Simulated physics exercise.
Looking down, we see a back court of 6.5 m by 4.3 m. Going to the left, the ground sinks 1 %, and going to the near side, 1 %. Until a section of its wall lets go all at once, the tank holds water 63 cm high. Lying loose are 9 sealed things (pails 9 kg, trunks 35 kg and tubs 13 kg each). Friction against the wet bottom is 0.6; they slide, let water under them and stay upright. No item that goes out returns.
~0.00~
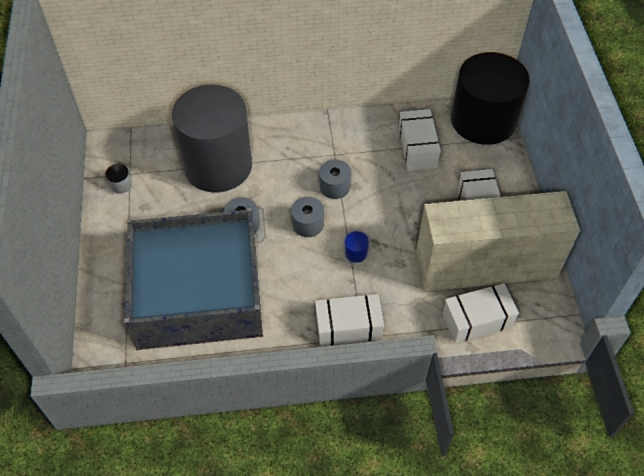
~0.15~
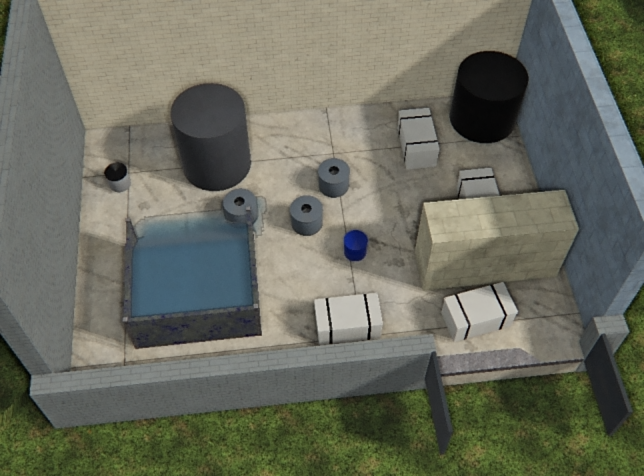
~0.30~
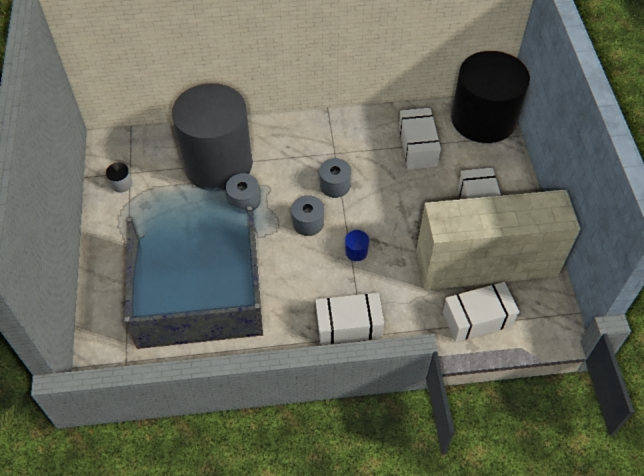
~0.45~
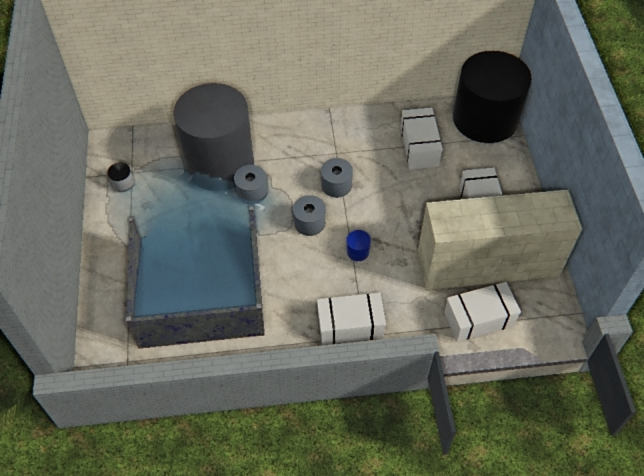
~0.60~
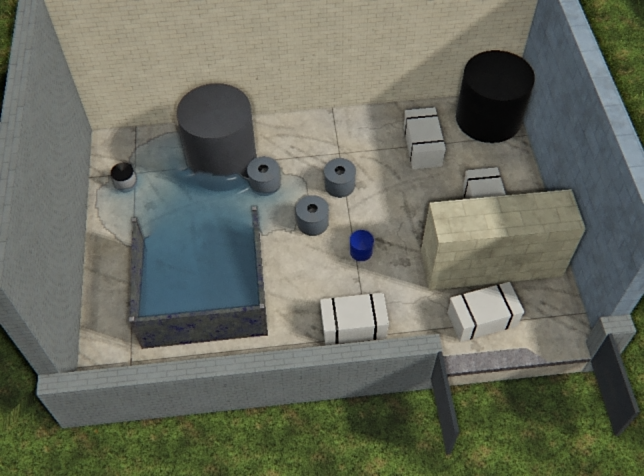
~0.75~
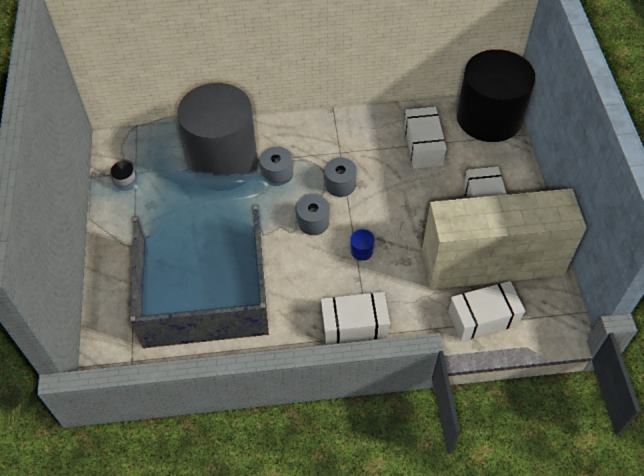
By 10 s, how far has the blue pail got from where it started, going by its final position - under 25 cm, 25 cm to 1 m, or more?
More or less stationary.
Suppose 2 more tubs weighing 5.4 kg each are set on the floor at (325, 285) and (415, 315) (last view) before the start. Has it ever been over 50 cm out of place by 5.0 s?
So it goes behind the line, then behind the line.
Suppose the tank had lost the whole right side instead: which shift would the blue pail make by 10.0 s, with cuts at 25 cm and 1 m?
My answer is that the blue pail is flushed far out.
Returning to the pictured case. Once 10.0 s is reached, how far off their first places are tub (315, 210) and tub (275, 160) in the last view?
Respectively: 0 cm / 300 cm.
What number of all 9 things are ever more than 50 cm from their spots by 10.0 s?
That makes 4.
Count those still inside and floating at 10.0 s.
At that point I count 0.
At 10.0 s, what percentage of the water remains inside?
About 96 in a hundred parts of the water.
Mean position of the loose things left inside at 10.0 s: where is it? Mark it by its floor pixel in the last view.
About (396, 222).
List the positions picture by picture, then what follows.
The first frame shows the blue pail at (357, 241) rests on the ground; water covers 2.1 m2; 0 of 9 have shifted.
The second frame shows the blue pail at (356, 240) rests on the ground; water covers 2.9 m2; 1 of 9 have shifted.
The third frame shows the blue pail at (357, 240), on the bottom; water covers 3.8 m2; 1 of 9 have shifted.
The fourth frame shows the blue pail at (359, 240) rests on the ground; water covers 4.6 m2; 1 of 9 have shifted.
The fifth frame shows the blue pail at (362, 240) rests on the ground; 5.5 m2 under water; 1 of 9 have shifted.
The sixth frame shows the blue pail at (363, 239) rests on the ground; 6.4 m2 under water; 1 of 9 have shifted.
After 2.0 s the blue pail is near (363, 239), 0.0 m from its start, aground; 0 of 9 are out; 1 afloat.
After 4.5 s the blue pail is near (363, 239), 0.0 m from its start, aground; 0 of 9 are out; 1 afloat.
After 7.0 s the blue pail is near (363, 239), 0.0 m from its start, aground; 0 of 9 are out; 1 afloat.
After 10.0 s the blue pail is near (360, 240), 0.0 m from its start, aground; 0 of 9 are out; 0 afloat.
